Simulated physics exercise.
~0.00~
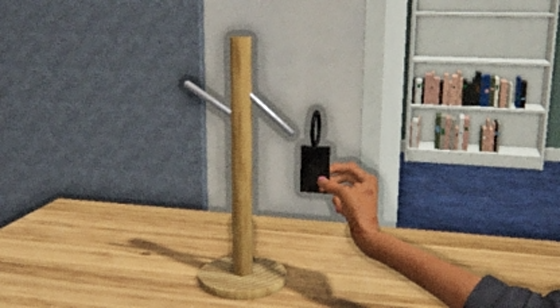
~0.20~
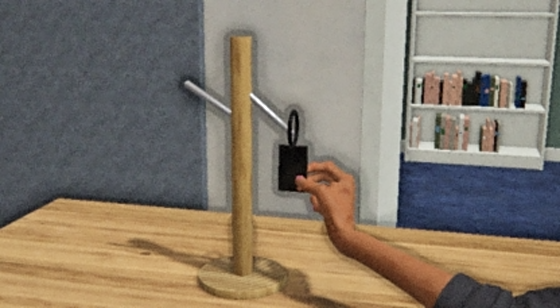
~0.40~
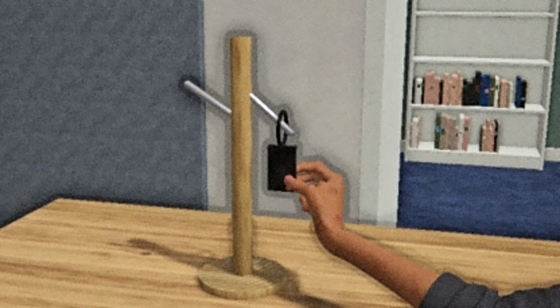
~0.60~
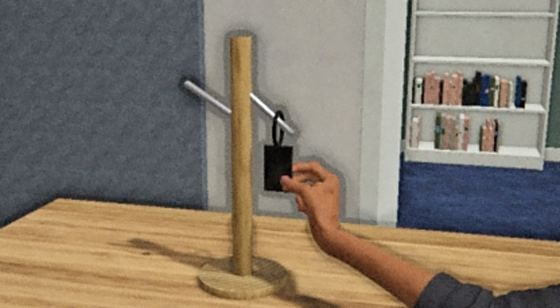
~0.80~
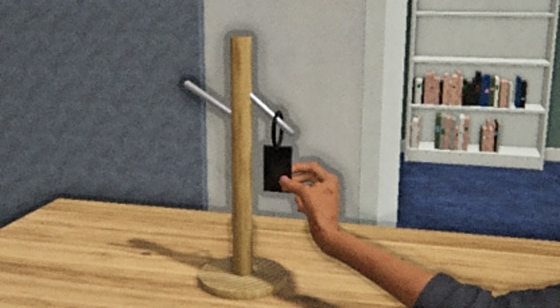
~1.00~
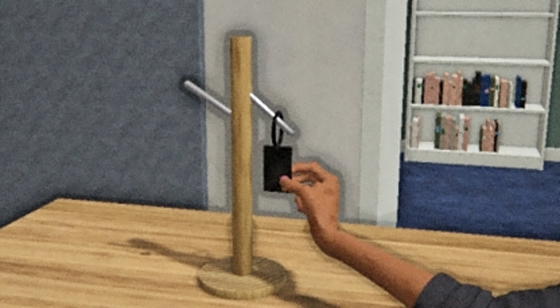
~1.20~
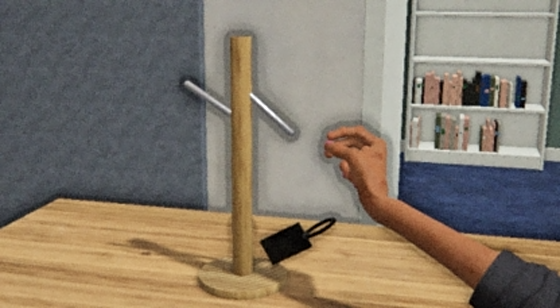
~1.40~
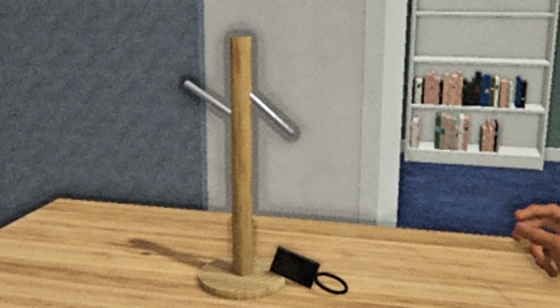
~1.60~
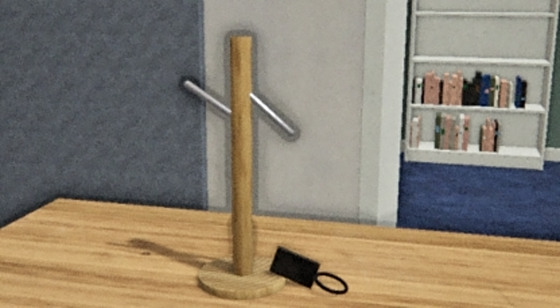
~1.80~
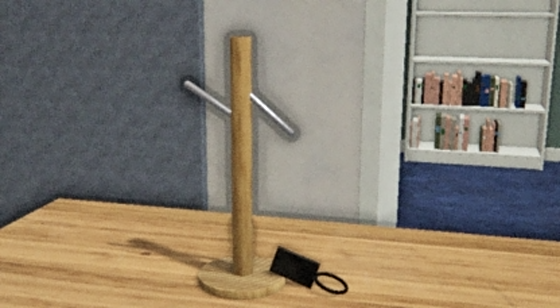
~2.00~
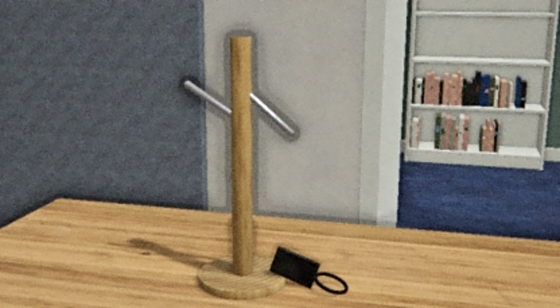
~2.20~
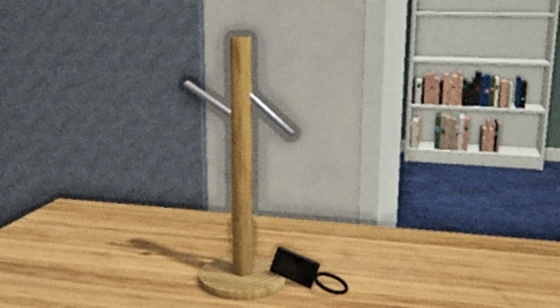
We see a hand bring a black tag with a loop leftward to a slanted metal peg on a wooden stand, hold it there, then let go and withdraw. The tag drops, turning as it falls, and ends lying on the table against the stand's base.
